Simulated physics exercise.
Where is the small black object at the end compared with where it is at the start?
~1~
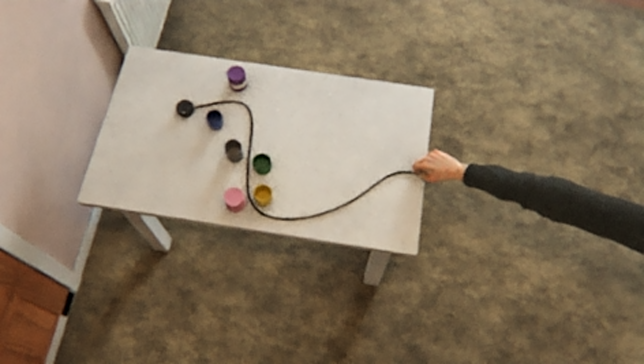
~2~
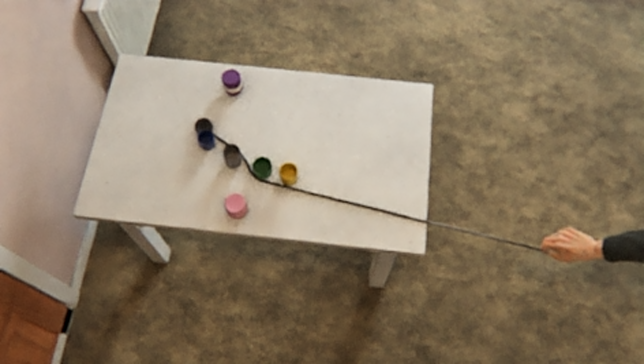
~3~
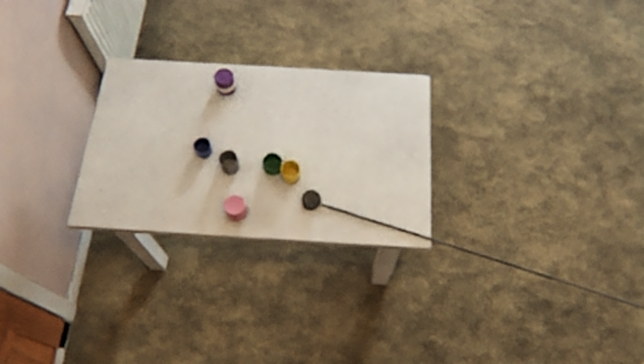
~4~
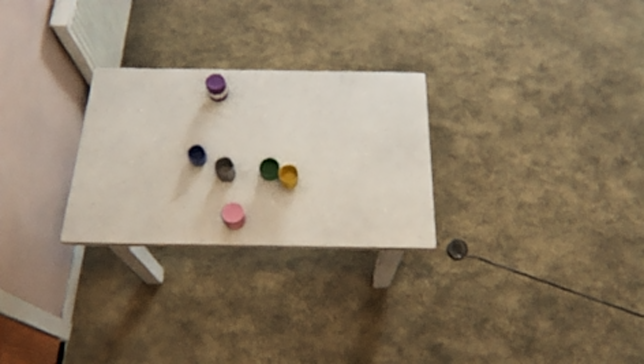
At the start it sits on the left part of the table among the containers, and at the end it is off the table, just beyond the lower right corner.
